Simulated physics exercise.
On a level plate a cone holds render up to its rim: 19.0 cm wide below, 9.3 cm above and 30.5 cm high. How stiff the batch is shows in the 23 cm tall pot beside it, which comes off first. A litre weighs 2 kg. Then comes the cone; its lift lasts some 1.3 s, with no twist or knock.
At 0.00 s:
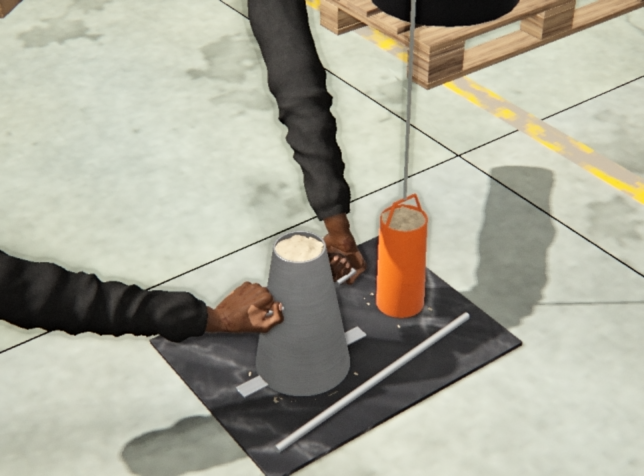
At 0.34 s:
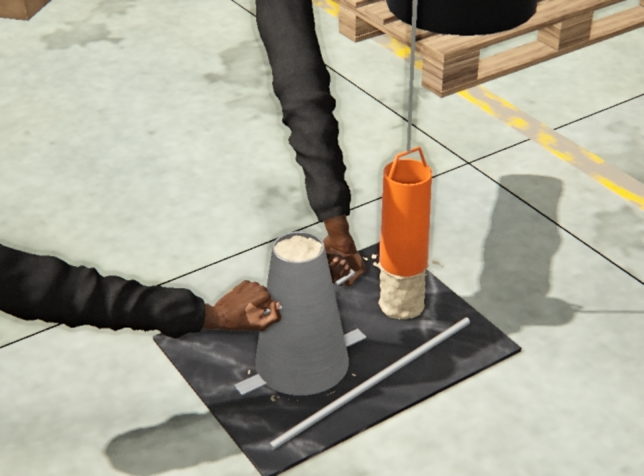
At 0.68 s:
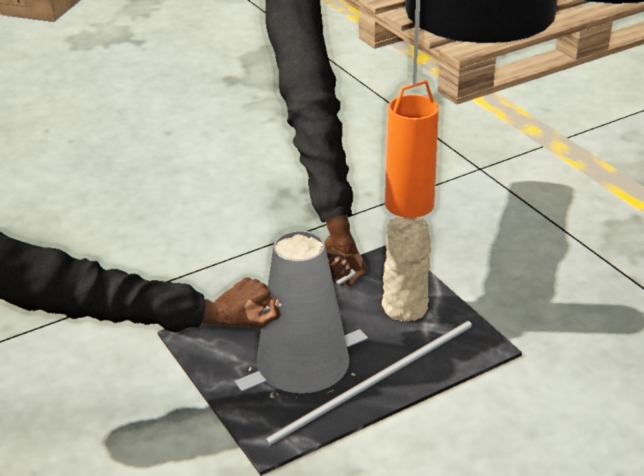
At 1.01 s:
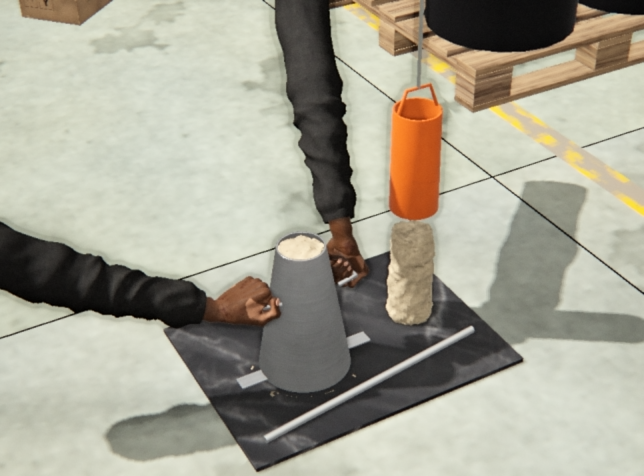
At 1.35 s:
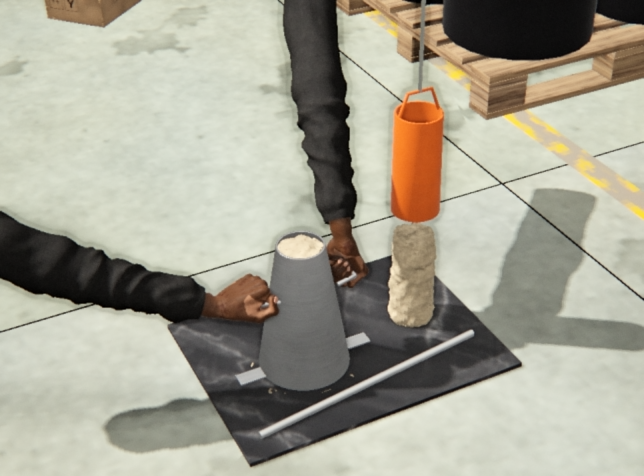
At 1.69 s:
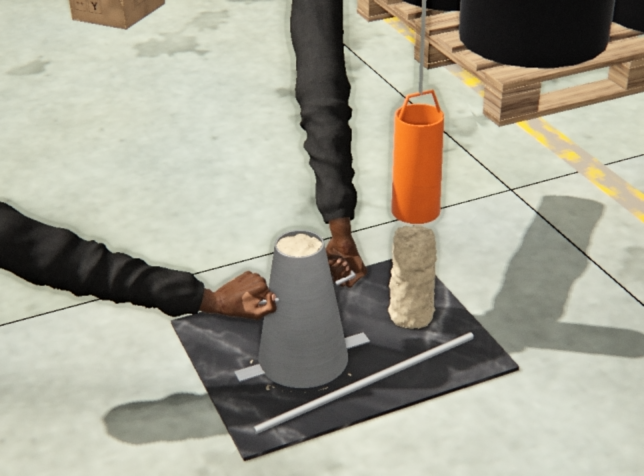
Two hands stayed at the sides of a filled grey cone on a dark plate while an orange pot beside it rose on a line, uncovering a tall, pale column, then hung above it.
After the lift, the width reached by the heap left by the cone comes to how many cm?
Expect roughly 19 cm.
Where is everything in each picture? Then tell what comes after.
Middle of the pot's mouth at (404, 219), still down; middle of the cone's top at (299, 247), not yet moved, in the first picture.
Middle of the pot's mouth at (408, 173), raised 13 cm; middle of the cone's top at (298, 248), not yet moved, in the second picture.
Middle of the pot's mouth at (414, 108), raised 29 cm; the heap from the pot 23 cm high and 9.9 cm wide, top at (408, 227); middle of the cone's top at (299, 246), not yet moved, in the third picture.
Middle of the pot's mouth at (418, 110), raised 29 cm; the heap from the pot 23 cm high and 9.9 cm wide, top at (413, 231); middle of the cone's top at (301, 247), not yet moved, in the fourth picture.
Middle of the pot's mouth at (419, 114), raised 29 cm; the heap from the pot 23 cm high and 9.9 cm wide, top at (414, 234); middle of the cone's top at (301, 246), not yet moved, in the fifth picture.
Middle of the pot's mouth at (420, 116), raised 29 cm; the heap from the pot 23 cm high and 9.9 cm wide, top at (415, 236); middle of the cone's top at (299, 244), not yet moved, in the sixth picture.
By 2.0 s, the cone is up 6.6 cm; the render has come down 0.1 cm to 30 cm and is 19 cm wide.
By 2.3 s, the cone is up 18 cm; the render has come down 0.1 cm to 30 cm and is 19 cm wide.
By 2.7 s, the cone is up 32 cm; the render has come down 0.1 cm to 30 cm and is 19 cm wide.
By 3.1 s, the cone is clear; the render has come down 0.1 cm to 30 cm and is 19 cm wide.
By 6.2 s, at rest, the cone is clear; the render has come down 0.1 cm to 30 cm and is 19 cm wide.
